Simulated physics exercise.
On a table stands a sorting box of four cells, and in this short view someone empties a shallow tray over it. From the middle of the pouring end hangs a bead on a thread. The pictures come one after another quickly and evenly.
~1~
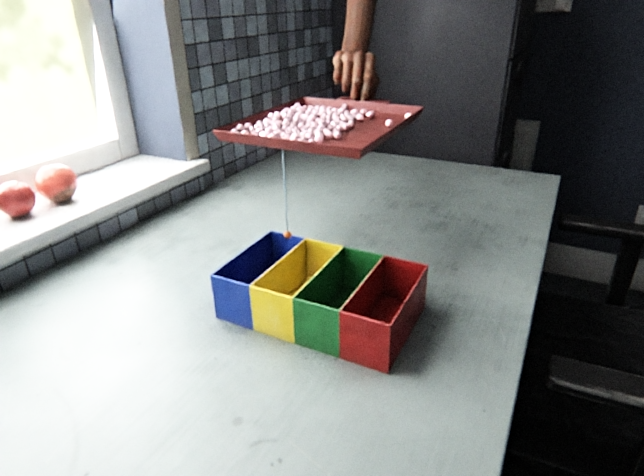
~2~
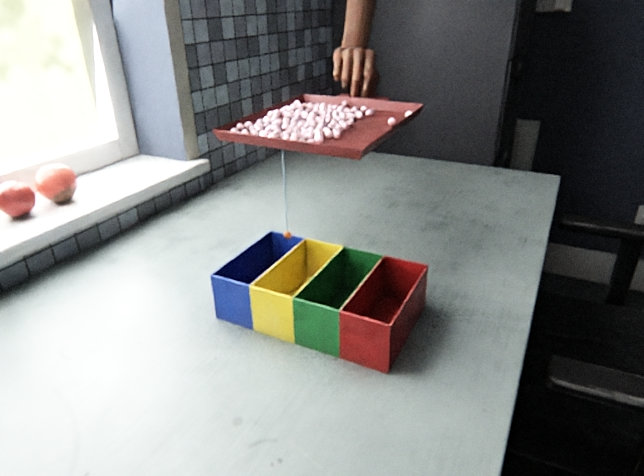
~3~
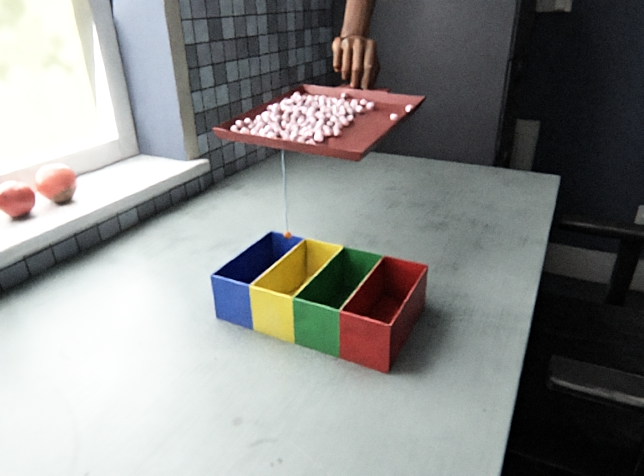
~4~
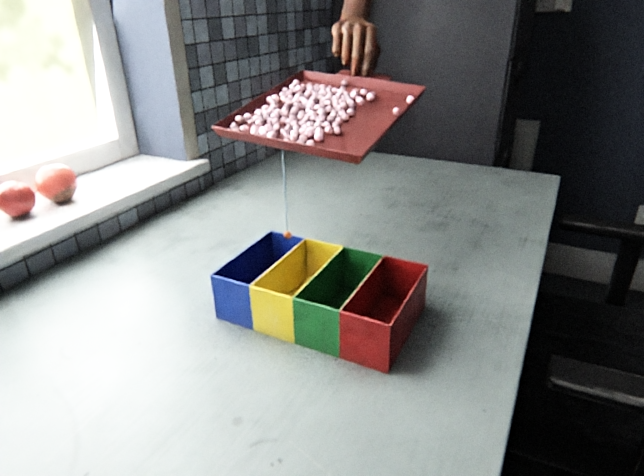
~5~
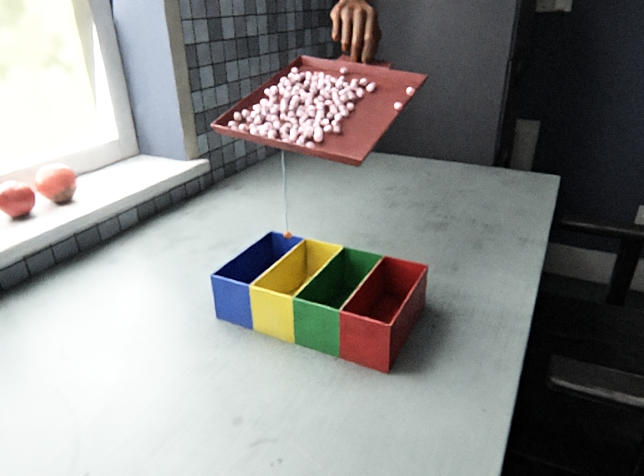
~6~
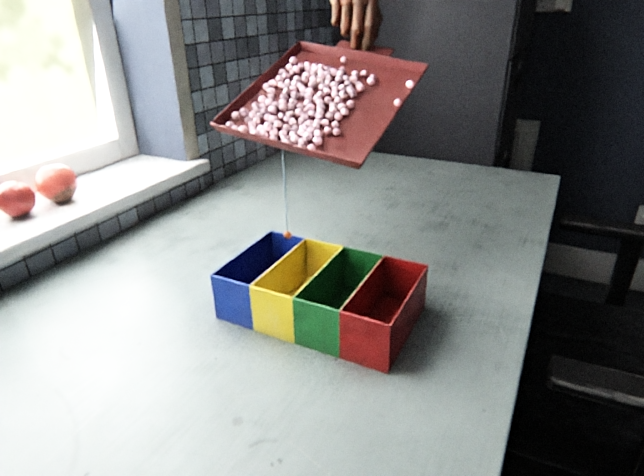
In this clip, a hand tilts a shallow red tray of small pale pearls above a blue, yellow, green and red sorting box, raising its far side as the right front corner dips slightly and the pearls shift and spread.
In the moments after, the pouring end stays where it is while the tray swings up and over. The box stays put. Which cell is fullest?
The green cell.
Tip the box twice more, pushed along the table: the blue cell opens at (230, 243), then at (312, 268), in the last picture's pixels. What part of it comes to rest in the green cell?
In the first position around 30 percent, in the second around 10 percent.
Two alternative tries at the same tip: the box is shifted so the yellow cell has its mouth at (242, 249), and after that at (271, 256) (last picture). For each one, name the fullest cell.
The red cell; that red cell.
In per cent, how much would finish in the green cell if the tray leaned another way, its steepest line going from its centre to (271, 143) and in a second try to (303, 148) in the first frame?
So it's 0 percent with the first slope and 30 percent with the other.
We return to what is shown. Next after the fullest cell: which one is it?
Ranked number two: The yellow cell.
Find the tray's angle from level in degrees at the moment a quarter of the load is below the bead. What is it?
It is at around 65 degrees by then.
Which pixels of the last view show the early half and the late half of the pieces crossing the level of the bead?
Roughly (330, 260) first, then roughly (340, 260).
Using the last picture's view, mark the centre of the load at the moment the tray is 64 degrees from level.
The middle of the pieces shows up near (318, 173).
Soon after the last picture, tray tipped steeply; about half on the tray; a small part in the green cell; a small part in the yellow cell; a small part in the red cell; a stray few in the blue cell; about a third falling or outside the box.
A little later, tray tipped past a quarter turn; about half in the green cell; about a quarter in the yellow cell; a small part in the red cell; a small part in the blue cell; a small part falling or outside the box.
Later still, tray tipped past a quarter turn; about half in the green cell; about a quarter in the yellow cell; a small part in the red cell; a small part in the blue cell; a stray few falling or outside the box.
At rest, tray tipped past a quarter turn; about half in the green cell; about a quarter in the yellow cell; a small part in the red cell; a small part in the blue cell; a stray few outside the box.
